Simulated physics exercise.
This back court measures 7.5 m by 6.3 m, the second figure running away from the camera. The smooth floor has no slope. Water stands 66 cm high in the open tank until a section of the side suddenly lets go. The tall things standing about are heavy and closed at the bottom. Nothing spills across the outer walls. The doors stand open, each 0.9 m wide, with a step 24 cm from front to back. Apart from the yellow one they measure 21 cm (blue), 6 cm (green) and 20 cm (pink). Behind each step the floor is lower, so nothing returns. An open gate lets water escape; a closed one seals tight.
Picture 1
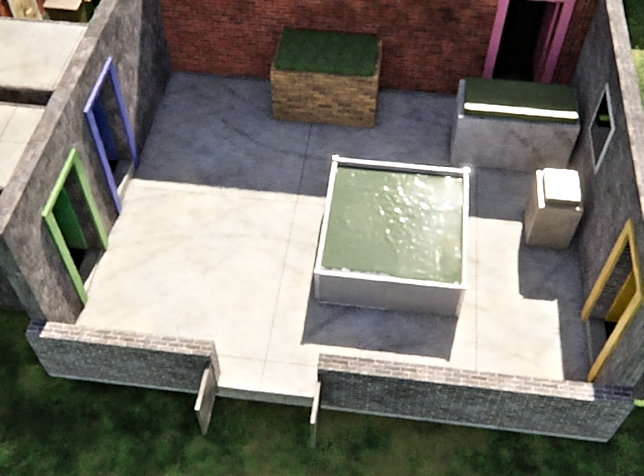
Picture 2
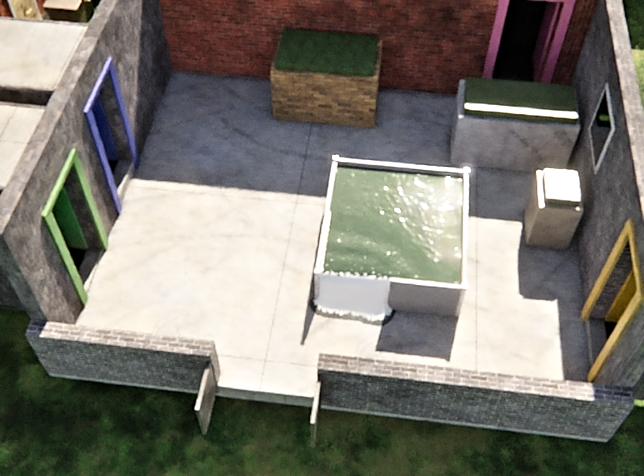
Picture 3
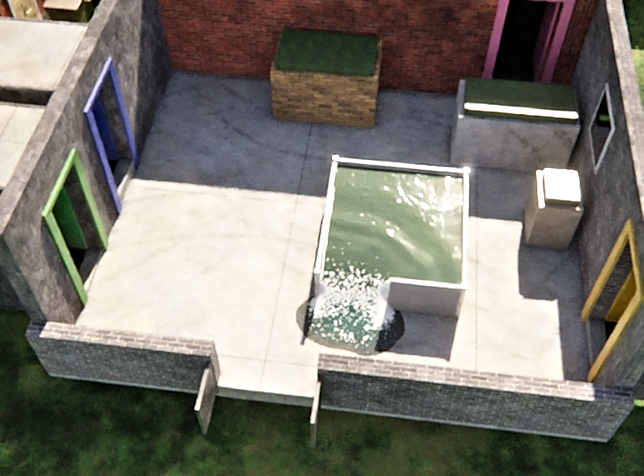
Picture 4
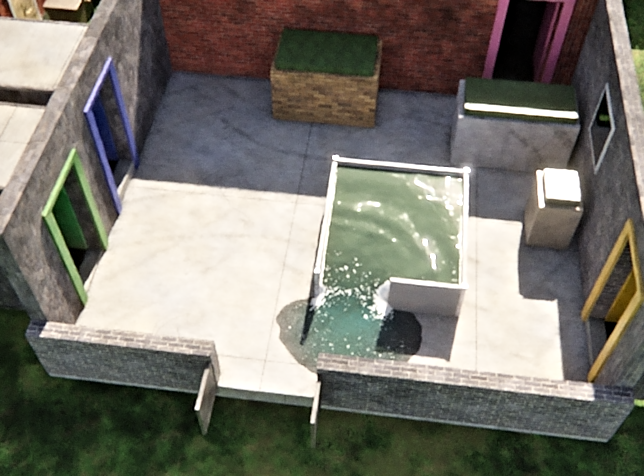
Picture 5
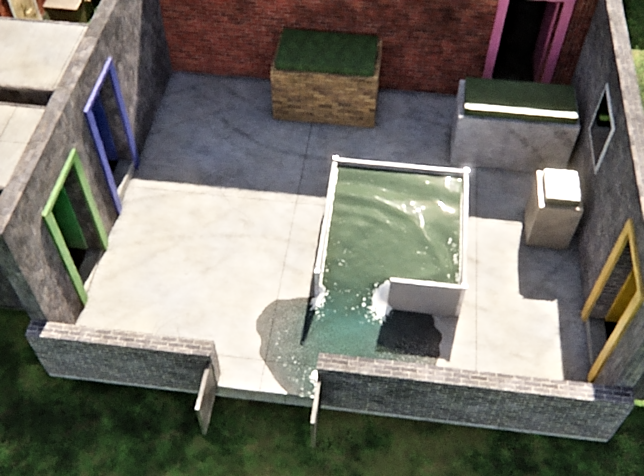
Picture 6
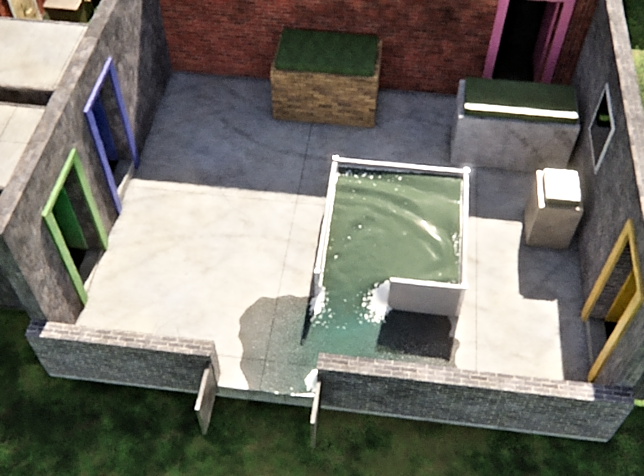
Green water pouring through a gap in the front of a white-walled open tank, foaming and spreading across a pale courtyard floor.
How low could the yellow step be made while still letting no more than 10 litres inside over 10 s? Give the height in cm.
Close to 16 cm is just enough.
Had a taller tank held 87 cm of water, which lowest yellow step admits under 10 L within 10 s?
About 23 cm.
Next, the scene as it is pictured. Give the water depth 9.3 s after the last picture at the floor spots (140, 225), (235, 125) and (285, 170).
Roughly 2, 2 and 2 cm, in turn.
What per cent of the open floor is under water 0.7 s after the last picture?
Some 15 per cent of it.
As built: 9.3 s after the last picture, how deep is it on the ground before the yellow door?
Some 8.0 cm.
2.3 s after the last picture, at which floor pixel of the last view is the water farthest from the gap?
Around (66, 352).
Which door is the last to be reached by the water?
It is the pink one.
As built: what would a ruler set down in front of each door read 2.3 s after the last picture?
Depths in cm: Blue 0, green 3, pink 0, yellow 20.
Then, 0.7 s after the last picture water covers 15 % of the floor, deepest (44 cm) near (340, 372); it has not reached the yellow door.
Then, 2.3 s after the last picture water covers 30 % of the floor, deepest (28 cm) near (339, 384); 20 cm at the yellow door, 8 litres in over its 14 cm step.
Then, 9.3 s after the last picture water covers 80 % of the floor, deepest (12 cm) near (549, 254); 8 cm at the yellow door, 20 litres in over its 14 cm step.
At the yellow door as built, the water peaked near 21 cm, 2.1 s after the last picture.
Run again over the same 10 s with other heights there, 28 litres in over 13 cm, 5 litres over 17.5 cm. The limit of 10 litres is kept from about 16 cm up.
